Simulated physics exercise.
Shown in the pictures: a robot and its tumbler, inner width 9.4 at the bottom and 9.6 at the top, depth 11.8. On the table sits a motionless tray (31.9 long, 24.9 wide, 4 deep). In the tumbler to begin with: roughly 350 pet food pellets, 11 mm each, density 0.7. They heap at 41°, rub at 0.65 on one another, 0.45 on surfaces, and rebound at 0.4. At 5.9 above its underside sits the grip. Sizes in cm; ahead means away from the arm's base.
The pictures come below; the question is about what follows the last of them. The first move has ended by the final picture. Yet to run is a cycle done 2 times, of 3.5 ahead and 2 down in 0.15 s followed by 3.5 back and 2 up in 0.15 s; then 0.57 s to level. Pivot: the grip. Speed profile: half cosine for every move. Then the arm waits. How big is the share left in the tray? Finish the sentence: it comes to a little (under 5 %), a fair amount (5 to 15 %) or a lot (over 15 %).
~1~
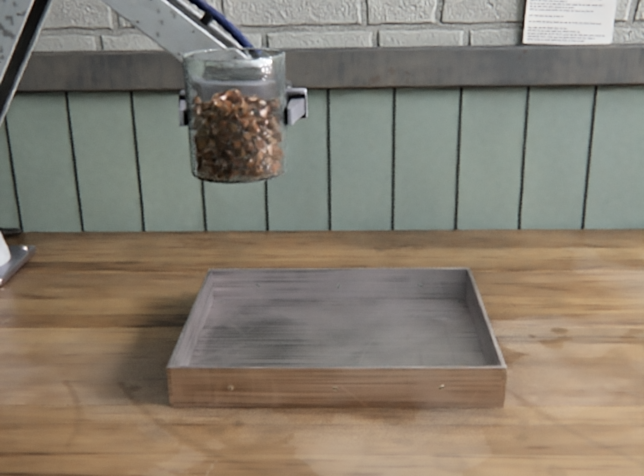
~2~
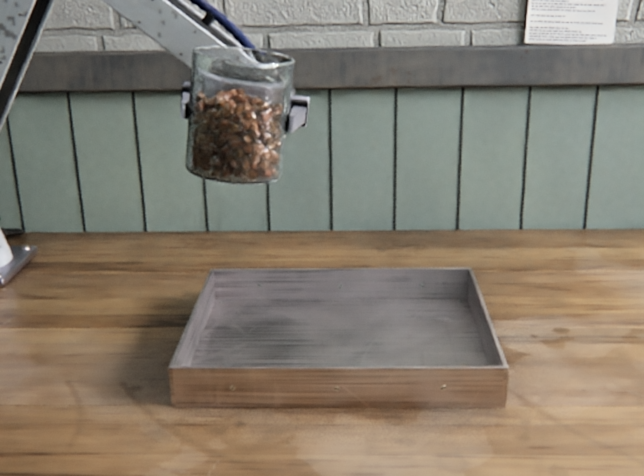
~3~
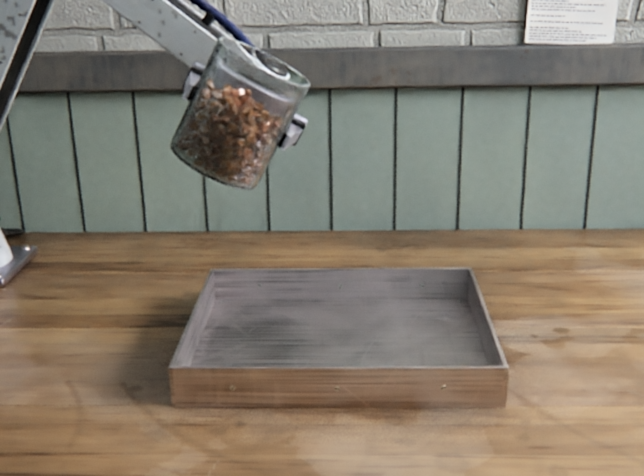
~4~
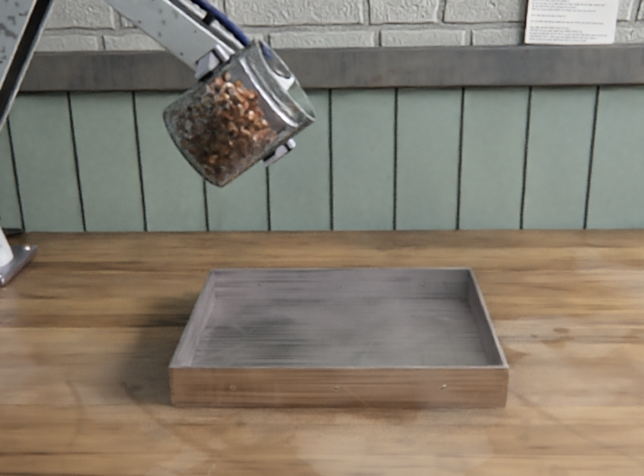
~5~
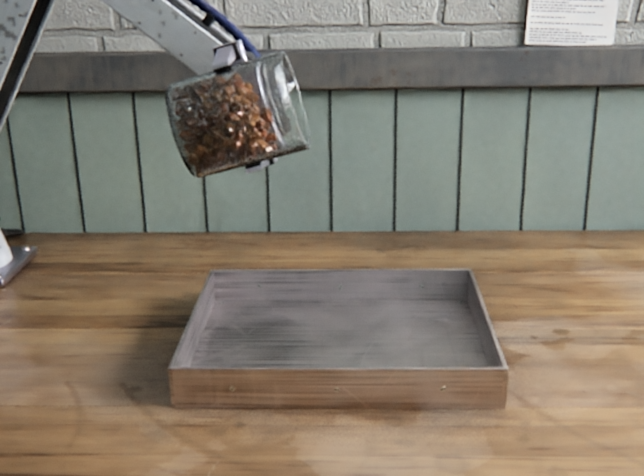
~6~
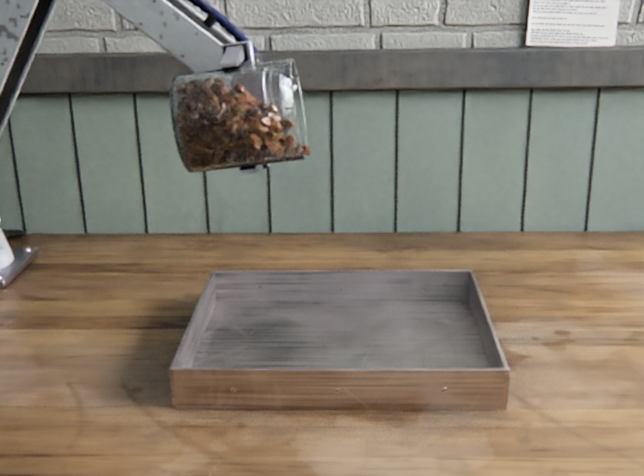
It comes to a fair amount.
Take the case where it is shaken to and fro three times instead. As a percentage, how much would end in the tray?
10 per cent.
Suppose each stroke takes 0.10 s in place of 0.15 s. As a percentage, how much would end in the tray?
I'd expect close to 25 in a hundred.
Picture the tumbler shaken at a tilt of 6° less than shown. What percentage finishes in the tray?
Some 0 per cent.
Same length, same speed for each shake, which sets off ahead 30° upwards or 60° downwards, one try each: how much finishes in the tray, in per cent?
First try some 30 %, second try some 0 %.
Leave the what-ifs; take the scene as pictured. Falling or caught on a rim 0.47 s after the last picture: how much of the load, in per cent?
Roughly 1 per cent.
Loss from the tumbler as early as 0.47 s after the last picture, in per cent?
Share gone by then: Close to 5 %.
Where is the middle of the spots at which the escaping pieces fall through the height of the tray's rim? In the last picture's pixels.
(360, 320).
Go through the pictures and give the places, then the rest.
The tumbler middle at (237, 115), level; upper third of the load around (235, 115), from x 195 to 280, top at y 95; 353 in the tumbler, in the first picture.
The tumbler middle at (239, 115), tilted 8° forward; upper third of the load around (232, 115), from x 195 to 280, top at y 95, in the second picture.
The tumbler middle at (239, 115), tilted 29° forward; upper third of the load around (224, 112), from x 180 to 280, top at y 85, in the third picture.
The tumbler middle at (239, 115), tilted 54° forward; upper third of the load around (218, 105), from x 175 to 270, top at y 80, in the fourth picture.
The tumbler middle at (239, 116), tilted 75° forward; upper third of the load around (215, 99), from x 180 to 270, top at y 75, in the fifth picture.
The tumbler middle at (240, 117), tilted 83° forward; upper third of the load around (210, 103), from x 180 to 305, top at y 80; 353 in the tumbler, in the sixth picture.
Then, 0.47 s on, tilted 83° forward, highest piece 26 above the table; 341 in the tumbler, 8 in the tray, 4 in flight or on a rim.
Then, 0.94 s on, tilted 30° forward, highest piece 30 above the table; 321 in the tumbler, 32 in the tray.
Then, 1.37 s on, level, highest piece 30 above the table; 321 in the tumbler, 32 in the tray.
Then, 2.42 s on, level, highest piece 30 above the table; 321 in the tumbler, 32 in the tray.
In the end, 321 in the tumbler, 32 in the tray. That is 9 % in the tray.
